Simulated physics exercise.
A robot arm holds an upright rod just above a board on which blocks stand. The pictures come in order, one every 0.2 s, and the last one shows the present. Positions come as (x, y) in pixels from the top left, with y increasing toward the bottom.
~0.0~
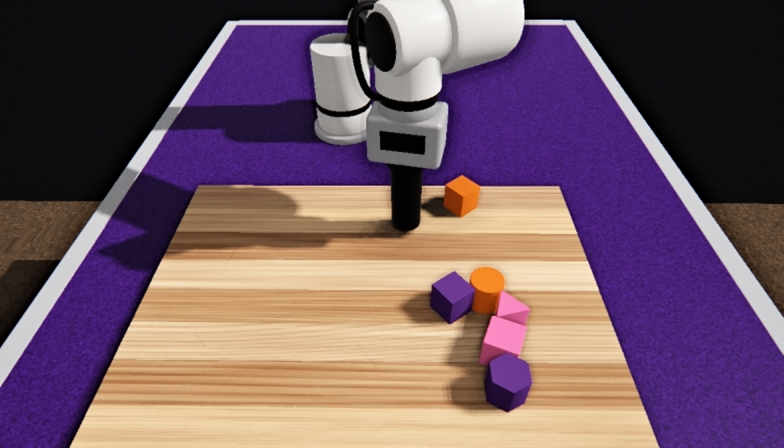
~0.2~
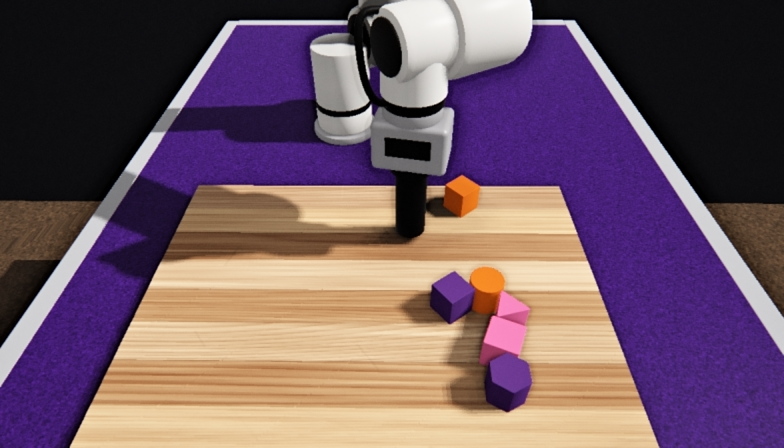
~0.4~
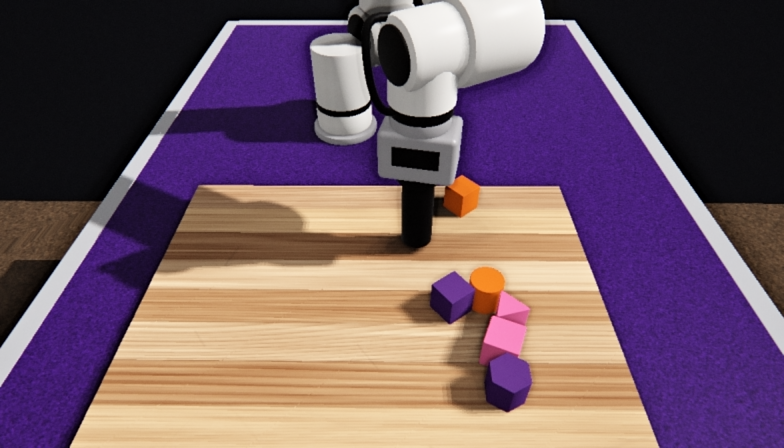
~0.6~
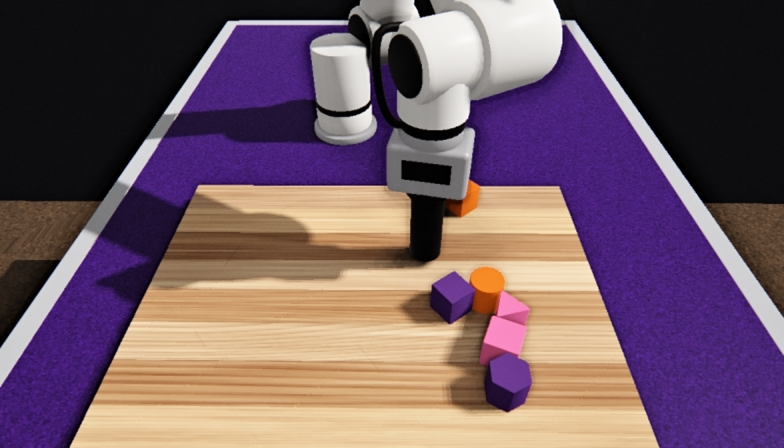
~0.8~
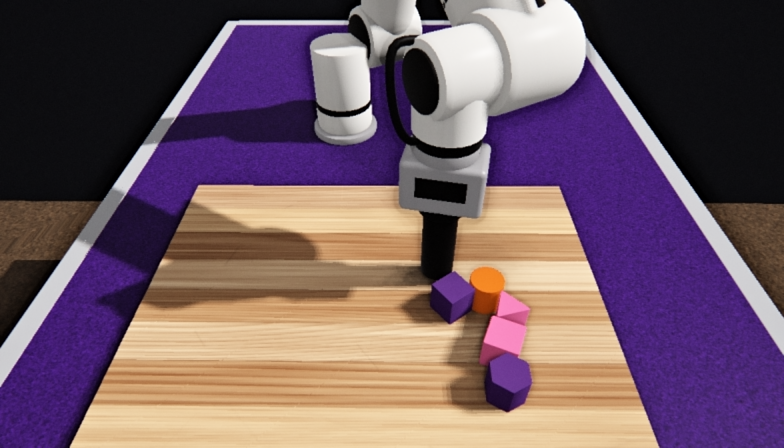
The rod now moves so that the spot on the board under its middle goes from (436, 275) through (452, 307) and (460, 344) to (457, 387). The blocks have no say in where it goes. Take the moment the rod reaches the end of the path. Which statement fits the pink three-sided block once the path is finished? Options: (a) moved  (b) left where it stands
Letter b.
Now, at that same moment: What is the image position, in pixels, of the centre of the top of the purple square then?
Its top middle is near (474, 403).
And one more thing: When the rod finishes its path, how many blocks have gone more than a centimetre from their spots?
Of all the blocks, just one travels more than a centimetre.
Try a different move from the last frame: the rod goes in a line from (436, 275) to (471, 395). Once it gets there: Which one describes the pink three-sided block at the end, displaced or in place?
It is left in place.
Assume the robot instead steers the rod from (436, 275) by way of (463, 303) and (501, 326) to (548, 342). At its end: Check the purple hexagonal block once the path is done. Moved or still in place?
It ends up on the same spot.
On the path given first. One third of the way, rod (453, 300); purple square (462, 313), turned 30° clockwise.
Two thirds of the way, rod (461, 339); purple square (469, 356), turned 35° clockwise.
At the end, rod (458, 381); purple square (474, 403), turned 15° clockwise; pink three-sided block not moved.
